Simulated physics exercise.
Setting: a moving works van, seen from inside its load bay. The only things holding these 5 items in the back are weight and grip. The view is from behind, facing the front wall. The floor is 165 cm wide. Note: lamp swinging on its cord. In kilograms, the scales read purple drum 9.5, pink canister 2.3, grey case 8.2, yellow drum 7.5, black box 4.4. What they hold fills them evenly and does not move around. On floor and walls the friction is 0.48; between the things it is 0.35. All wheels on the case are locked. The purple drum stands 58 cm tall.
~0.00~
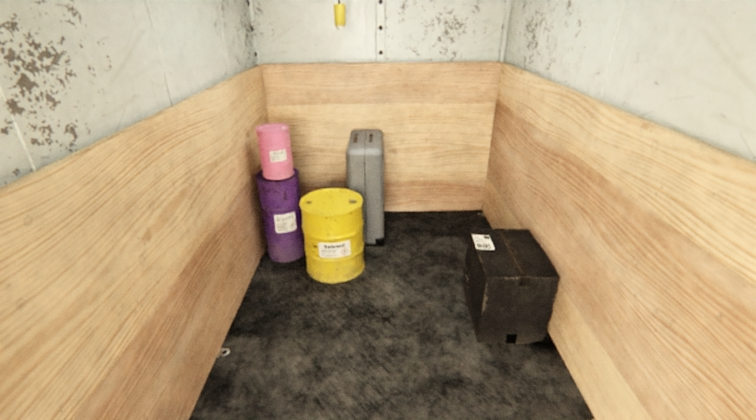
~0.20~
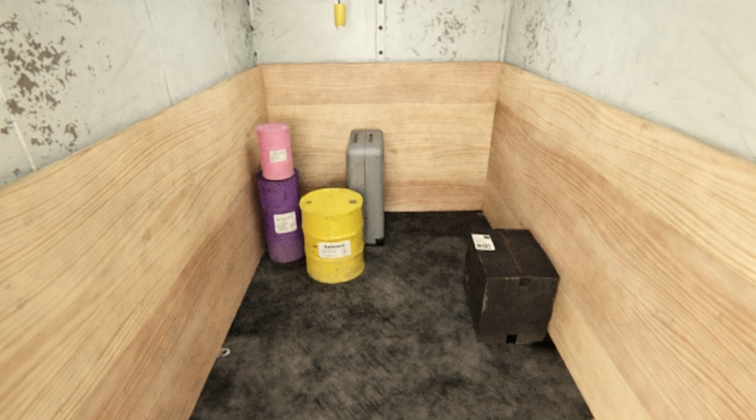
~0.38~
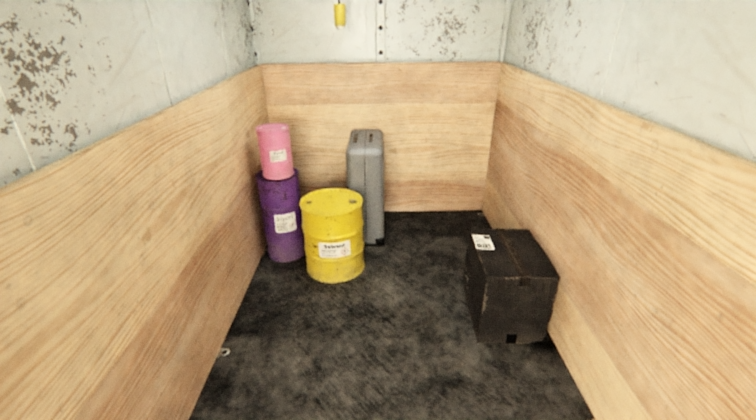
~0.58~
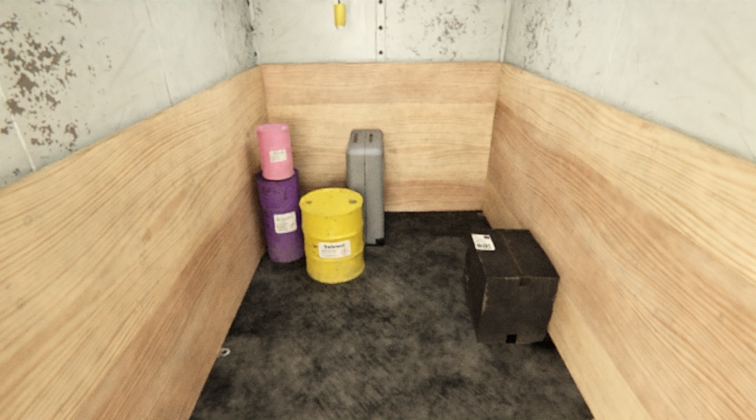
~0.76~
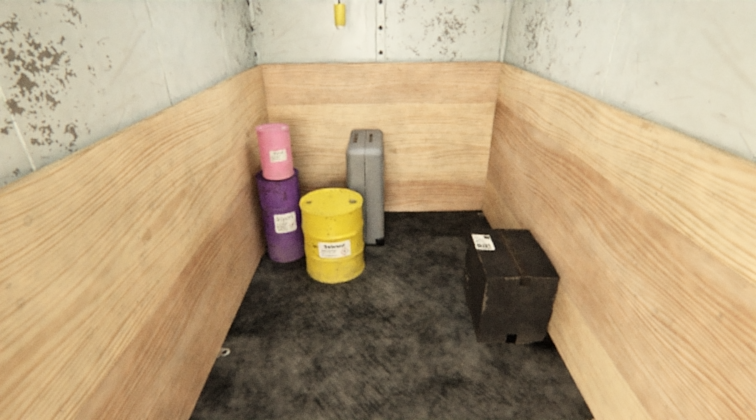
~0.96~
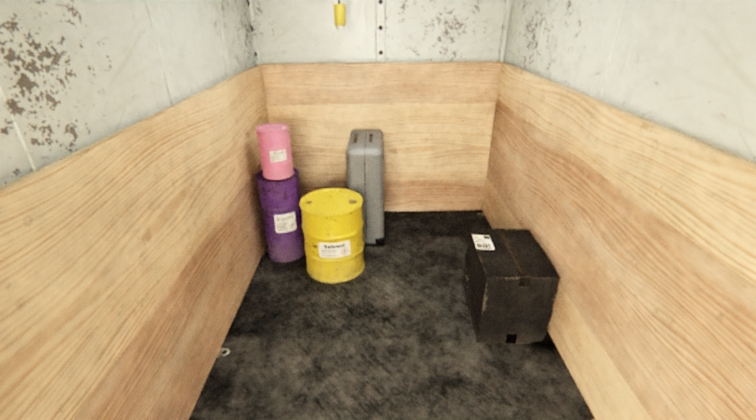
A grey case, three coloured drums and a black box stand still in a van.
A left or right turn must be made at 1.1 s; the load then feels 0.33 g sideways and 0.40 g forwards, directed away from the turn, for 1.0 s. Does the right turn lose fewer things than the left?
Yes.
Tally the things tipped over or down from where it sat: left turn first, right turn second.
The left turn costs 3 and the right turn costs 0.
Turning left. Around 1.86 s, force 0.38 g forwards, 0.32 g right; pink canister at 38° to upright near (334, 144); purple drum at 39° to upright near (307, 201); black box shifted 6 cm.
Around 2.26 s, smooth; pink canister now down from where it sat; purple drum on its side near (328, 216); grey case at 26° to upright.
Finally (3.3 s), down from where it sat, pink canister; on their side or leaning hard in the back, purple drum and grey case; the other 2 still in place (within 15 cm). In the last view, purple drum near (327, 216), pink canister near (367, 229).
Turning right instead, nothing is lost, 0 of 5 in all.
